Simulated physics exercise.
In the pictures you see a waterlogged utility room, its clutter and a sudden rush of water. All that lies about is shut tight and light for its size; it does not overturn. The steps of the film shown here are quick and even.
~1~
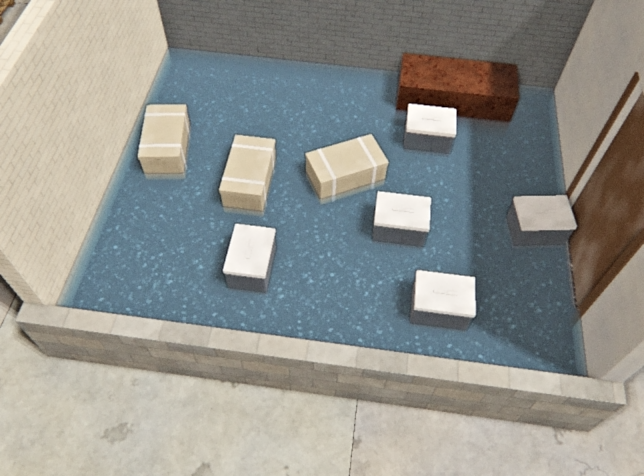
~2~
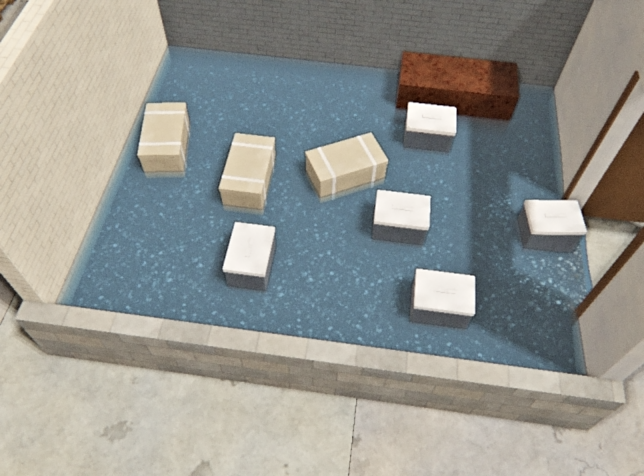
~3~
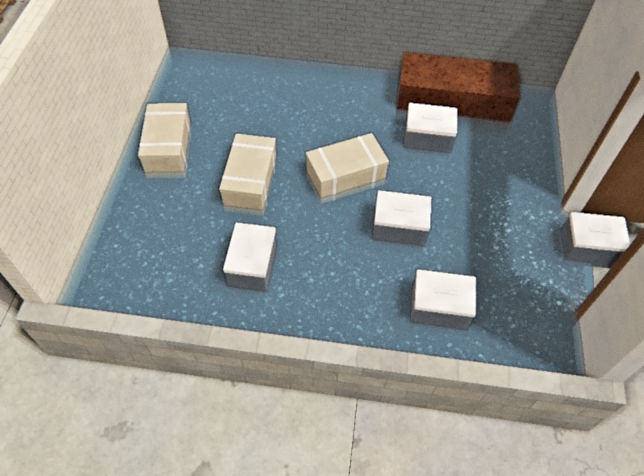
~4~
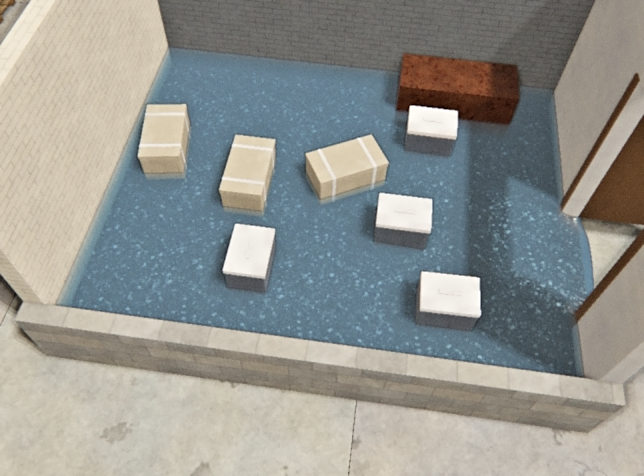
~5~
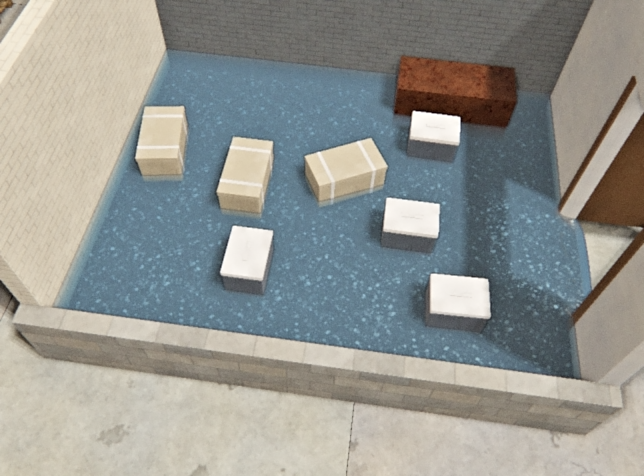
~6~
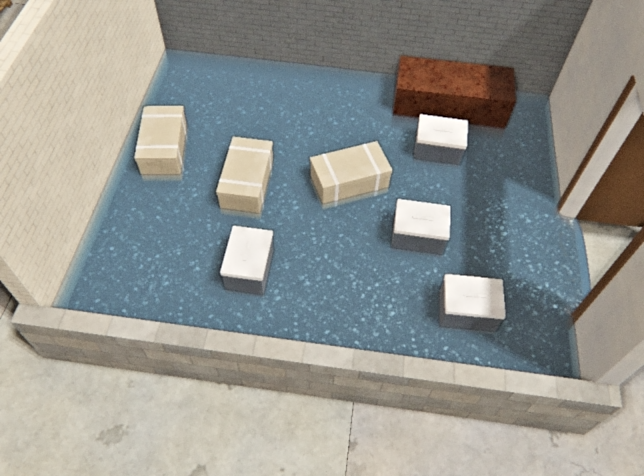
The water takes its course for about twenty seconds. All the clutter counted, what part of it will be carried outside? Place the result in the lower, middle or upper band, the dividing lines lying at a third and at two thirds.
My forecast is two thirds and up.
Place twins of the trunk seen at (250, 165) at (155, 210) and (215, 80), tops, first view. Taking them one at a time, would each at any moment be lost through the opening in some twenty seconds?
Listed first does not escape, listed second does not escape.
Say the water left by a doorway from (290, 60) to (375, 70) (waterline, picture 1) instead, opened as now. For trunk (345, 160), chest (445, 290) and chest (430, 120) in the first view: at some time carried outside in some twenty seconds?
In the order given: Escapes, remains, escapes.
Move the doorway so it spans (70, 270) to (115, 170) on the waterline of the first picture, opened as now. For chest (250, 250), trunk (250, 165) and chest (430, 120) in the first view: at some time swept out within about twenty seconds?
Looking at them in turn, number one is flushed away, number two is flushed away, and number three is held back.
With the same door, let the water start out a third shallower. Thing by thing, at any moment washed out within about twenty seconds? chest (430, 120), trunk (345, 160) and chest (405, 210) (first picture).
Respectively: Exited / remained / exited.
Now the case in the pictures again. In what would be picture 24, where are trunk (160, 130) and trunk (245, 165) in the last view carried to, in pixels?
Roughly at (179, 151) and (332, 201).
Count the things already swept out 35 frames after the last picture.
The total is 6.
A moment on, 1 of 8 are out; 7 afloat.
Next, 4 of 8 are out; 4 afloat.
Later, 6 of 8 are out; 2 afloat.
In the end, 7 of 8 are out; 1 afloat.
